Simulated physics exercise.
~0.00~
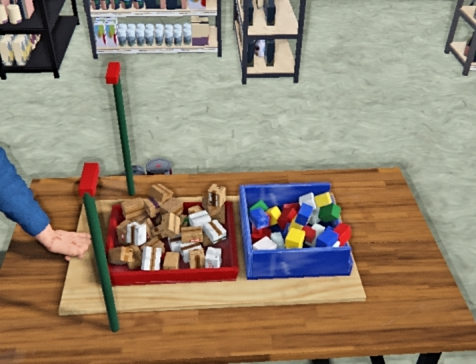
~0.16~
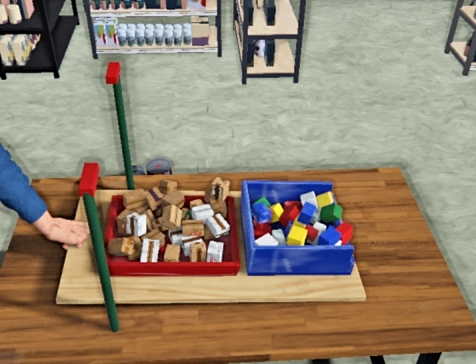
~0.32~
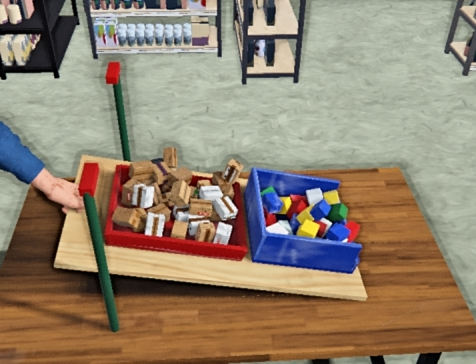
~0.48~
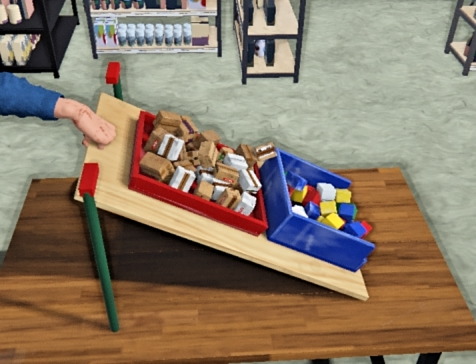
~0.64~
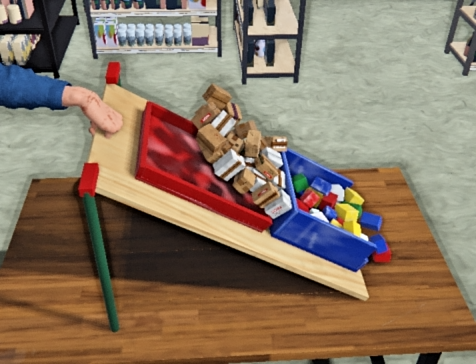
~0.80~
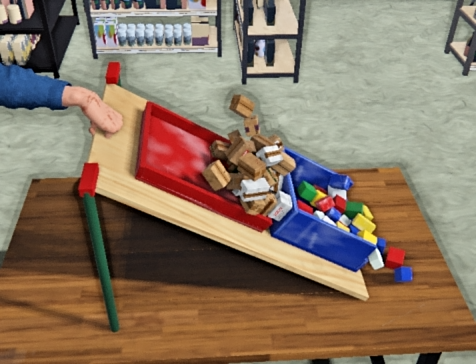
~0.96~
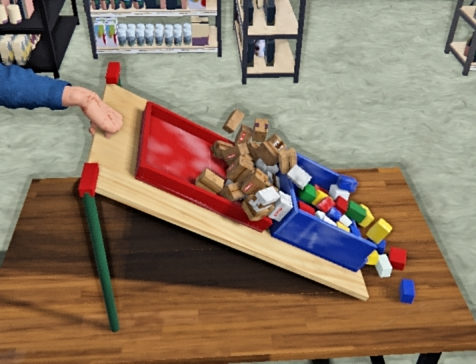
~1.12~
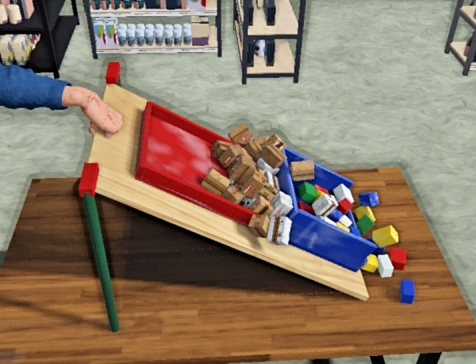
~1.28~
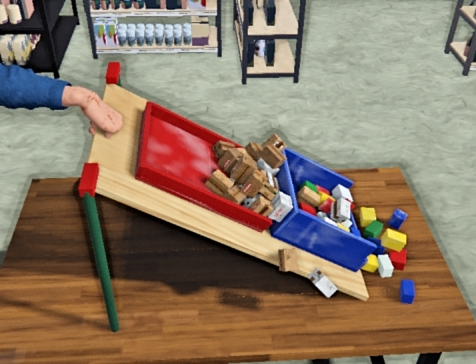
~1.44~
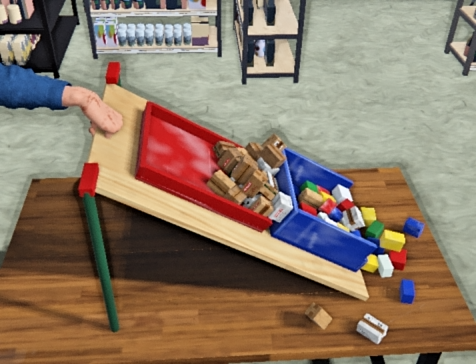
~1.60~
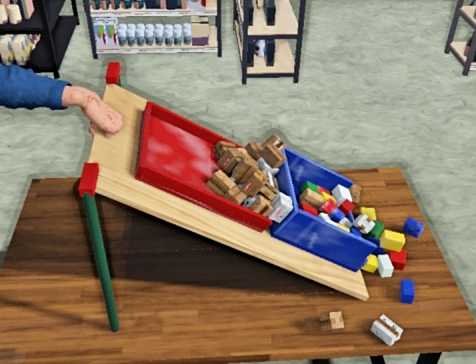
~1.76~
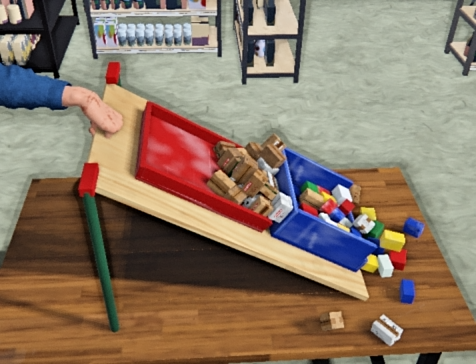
In a room with shelving on a pale floor, seen from above and in front, a wooden table holds a pale board. On the board sit a red container of brown and white little parcels and, to its right, a blue container of colourful toy bricks. A hand at the left lifts the board's left end steeply, up to green stops with red tops. The parcels tumble rightward against the blue container, and bricks spill over its low right side. Two parcels drop to the tabletop in front, and everything settles with the hand still holding the board tilted.
